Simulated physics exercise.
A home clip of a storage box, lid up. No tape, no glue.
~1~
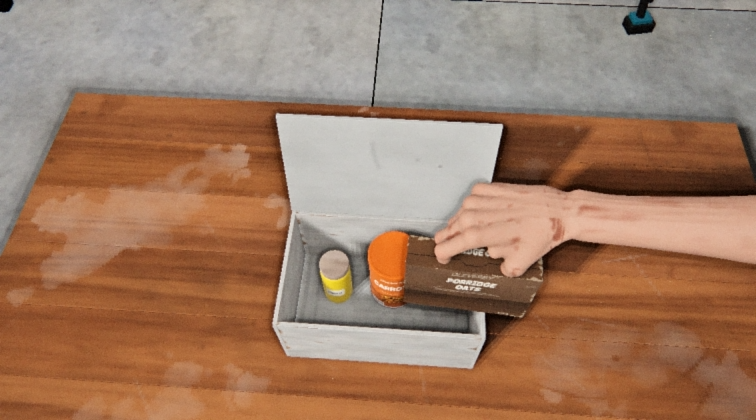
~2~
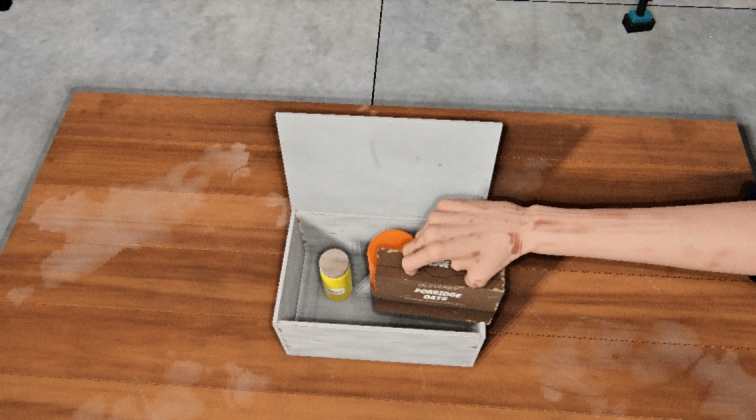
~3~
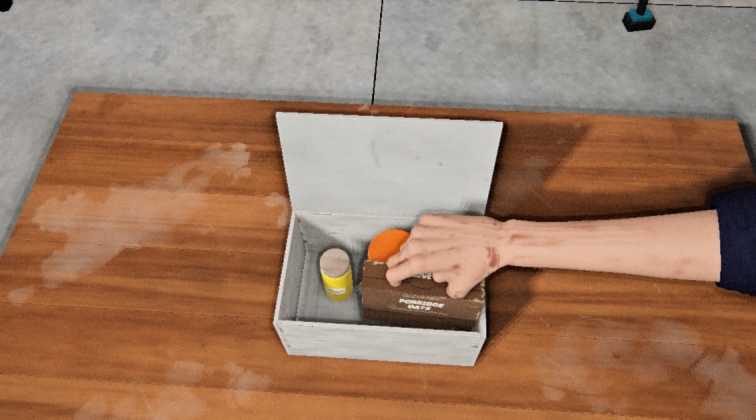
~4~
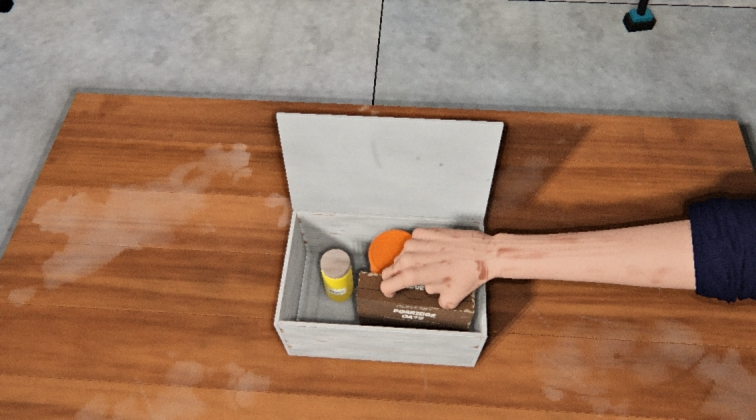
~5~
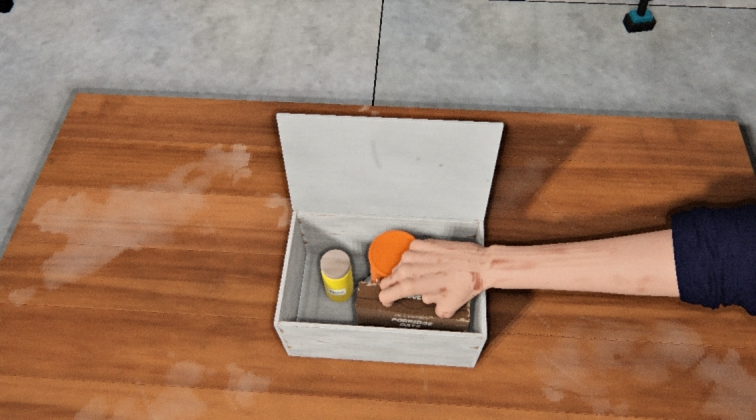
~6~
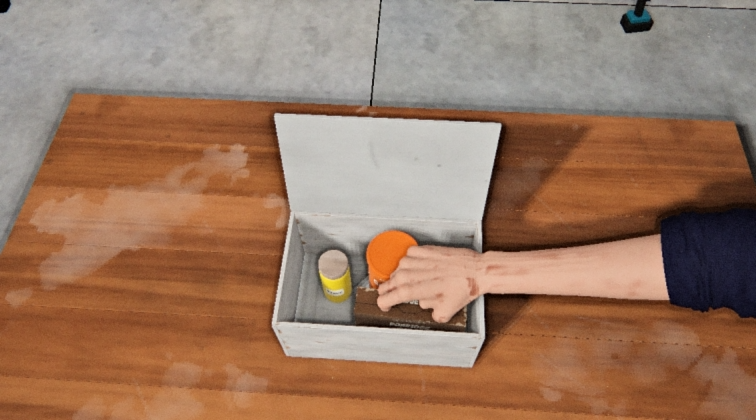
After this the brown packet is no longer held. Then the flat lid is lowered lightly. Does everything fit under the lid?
As it turns out, it shuts flat.
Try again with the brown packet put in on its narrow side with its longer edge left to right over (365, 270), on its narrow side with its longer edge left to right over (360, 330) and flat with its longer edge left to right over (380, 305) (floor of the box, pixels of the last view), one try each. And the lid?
In the first case it will not close; in the second case it closes; in the third case it sits on the rim.
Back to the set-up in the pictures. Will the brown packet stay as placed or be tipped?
The brown packet stays as placed.
Then, 1.30 s later than the last frame, lid 84° above the rim.
Then, 1.60 s later than the last frame, lid 60° above the rim.
Then, 1.80 s later than the last frame, lid 32° above the rim.
Then, 2.00 s later than the last frame, lid shut.
When it is over, lid shut; all 3 as before. End places, in pixels of the last picture, brown packet near (409, 320).
